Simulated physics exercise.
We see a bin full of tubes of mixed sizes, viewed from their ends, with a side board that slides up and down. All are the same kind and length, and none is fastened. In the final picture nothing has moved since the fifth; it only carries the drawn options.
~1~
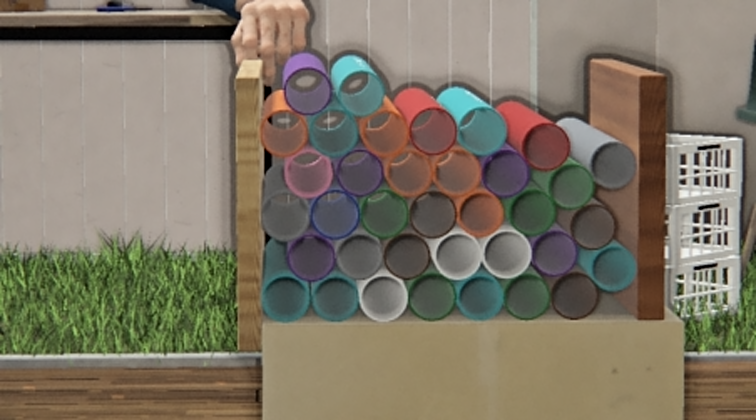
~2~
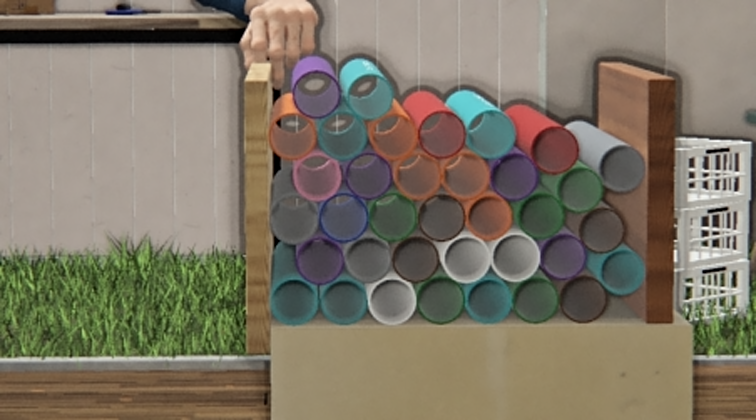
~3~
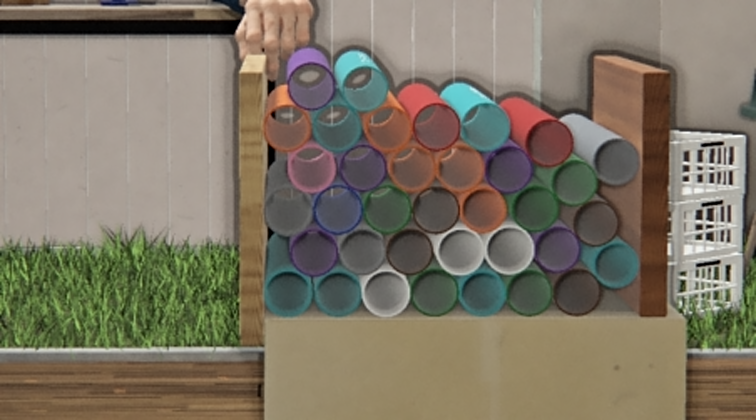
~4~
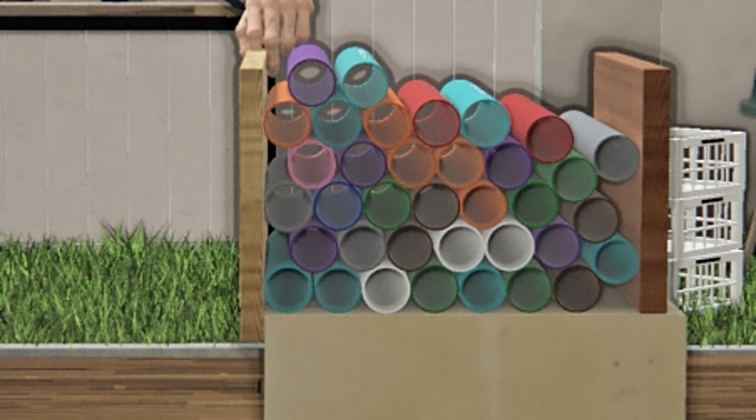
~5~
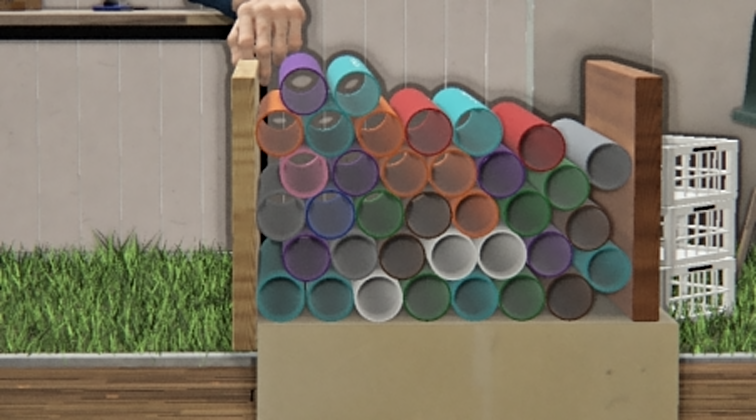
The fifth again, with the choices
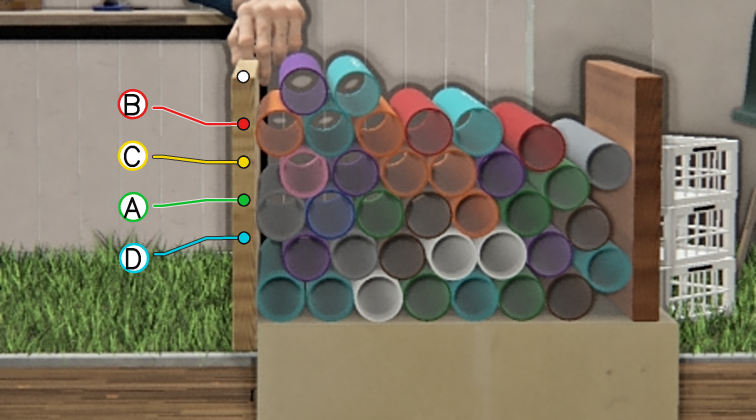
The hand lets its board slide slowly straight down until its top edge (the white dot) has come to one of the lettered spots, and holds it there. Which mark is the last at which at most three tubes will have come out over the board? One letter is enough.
Down to D.
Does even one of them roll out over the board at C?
No, at C.
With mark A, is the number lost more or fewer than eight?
It loses fewer than eight.
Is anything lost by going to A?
At A: Yes.
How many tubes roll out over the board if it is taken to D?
It comes to two.
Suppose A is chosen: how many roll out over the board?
It comes to two.
On the marked copy, A at (244, 200); B at (243, 124); C at (243, 162); D at (244, 238); the white dot at (243, 76).
Following D. Soon after the start, top of the board (256, 152).
Later, top of the board (256, 236).
In the end, top of the board (256, 237), two out over the board.
As for the rest, A two out over the board; B none out over the board; C none out over the board.
